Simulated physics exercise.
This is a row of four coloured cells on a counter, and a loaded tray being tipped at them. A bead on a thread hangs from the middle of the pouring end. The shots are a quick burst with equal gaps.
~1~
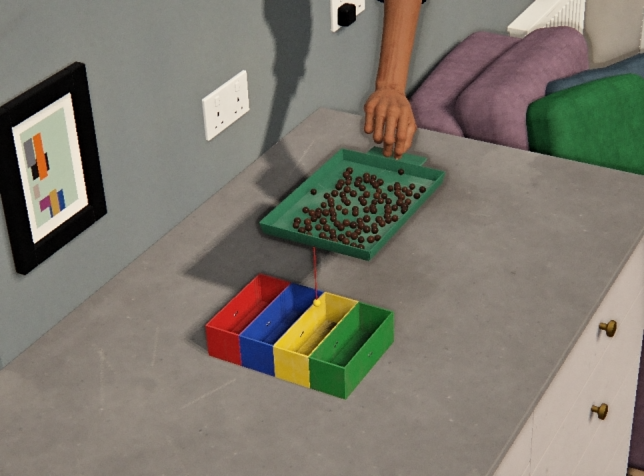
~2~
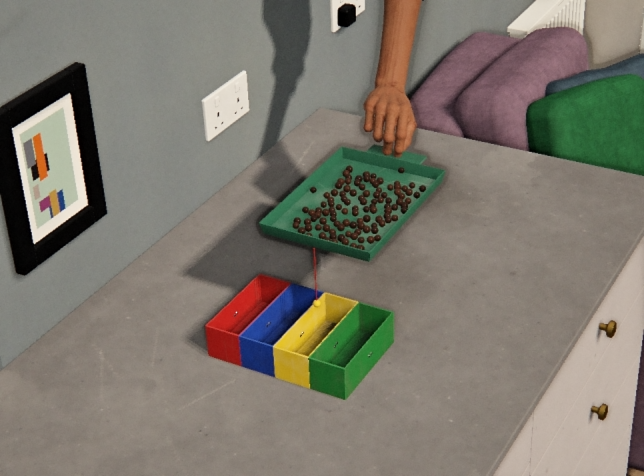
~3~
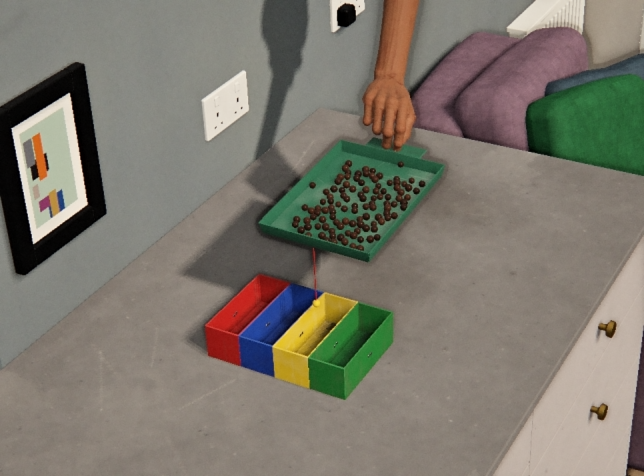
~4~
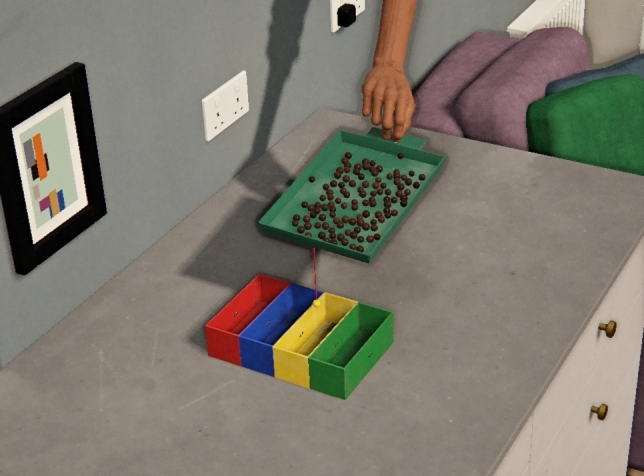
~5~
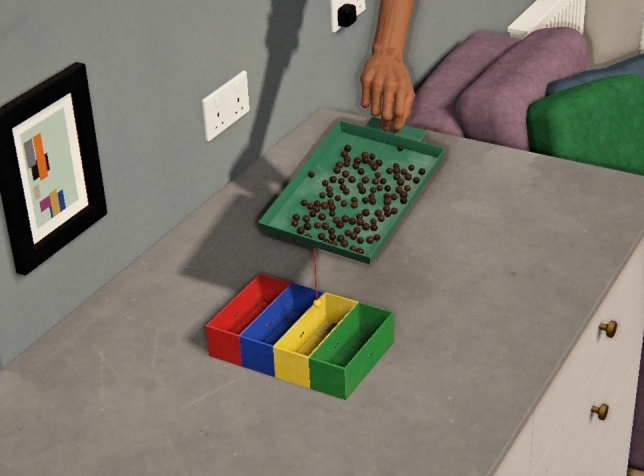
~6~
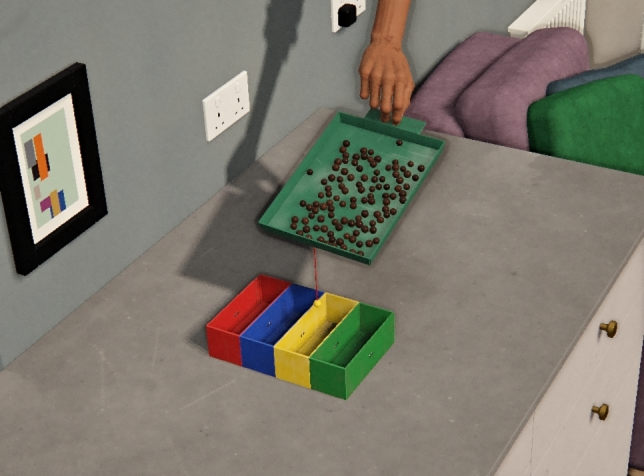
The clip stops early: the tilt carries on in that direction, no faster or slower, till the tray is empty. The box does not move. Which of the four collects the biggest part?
The green cell gets the most.
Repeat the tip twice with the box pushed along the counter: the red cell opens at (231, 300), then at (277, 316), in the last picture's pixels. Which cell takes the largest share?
At the first place the green cell, at the second the cell in yellow.
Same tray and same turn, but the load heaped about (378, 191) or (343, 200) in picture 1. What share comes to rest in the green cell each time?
In turn 60 and 60 in a hundred.
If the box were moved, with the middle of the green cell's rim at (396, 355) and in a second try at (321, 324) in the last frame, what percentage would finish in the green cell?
Roughly 0 per cent, and 30 per cent.
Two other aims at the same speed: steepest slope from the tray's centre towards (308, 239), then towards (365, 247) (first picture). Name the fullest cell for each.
In turn: The blue cell; the green cell.
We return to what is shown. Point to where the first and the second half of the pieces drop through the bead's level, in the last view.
Around (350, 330) and then (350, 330).
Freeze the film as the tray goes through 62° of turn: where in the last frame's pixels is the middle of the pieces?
Close to (341, 239).
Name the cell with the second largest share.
In second place: The yellow cell.
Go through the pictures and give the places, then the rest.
Corners of the pouring end at (263, 222) and (369, 250), level; middle of the load at (355, 209), chocolate balls; bead on its thread at (317, 303); red cell at (224, 342); blue cell at (257, 353); yellow cell at (292, 364); green cell at (327, 375), in the first picture.
Corners of the pouring end at (263, 222) and (369, 250), level; middle of the load at (355, 209), in the second picture.
Corners of the pouring end at (262, 222) and (368, 251), tipped barely, lowest at the right corner; middle of the load at (355, 206), in the third picture.
Corners of the pouring end at (262, 221) and (368, 253), tipped a little, lowest at the right corner; middle of the load at (355, 203), in the fourth picture.
Corners of the pouring end at (262, 221) and (368, 255), tipped a little, lowest at the right corner; middle of the load at (354, 200), in the fifth picture.
Corners of the pouring end at (262, 221) and (369, 256), tipped clearly, lowest at the right corner; middle of the load at (353, 200), nearly all on the move; red cell at (224, 343); blue cell at (258, 354); yellow cell at (292, 364); green cell at (328, 376), in the sixth picture.
Soon after the last picture, tray tipped steeply; nearly all on the tray; a stray few in the green cell; a small part falling or outside the box.
A little later, tray tipped past a quarter turn; a small part on the tray; about half in the green cell; about a quarter in the yellow cell; a stray few in the blue cell; about a quarter falling or outside the box.
Later still, tray tipped past a quarter turn; about half in the green cell; about a quarter in the yellow cell; a stray few in the blue cell; a stray few in the red cell; about a quarter falling or outside the box.
By the end, tray tipped past a quarter turn; about half in the green cell; about a quarter in the yellow cell; a stray few in the blue cell; a stray few in the red cell; about a quarter outside the box.
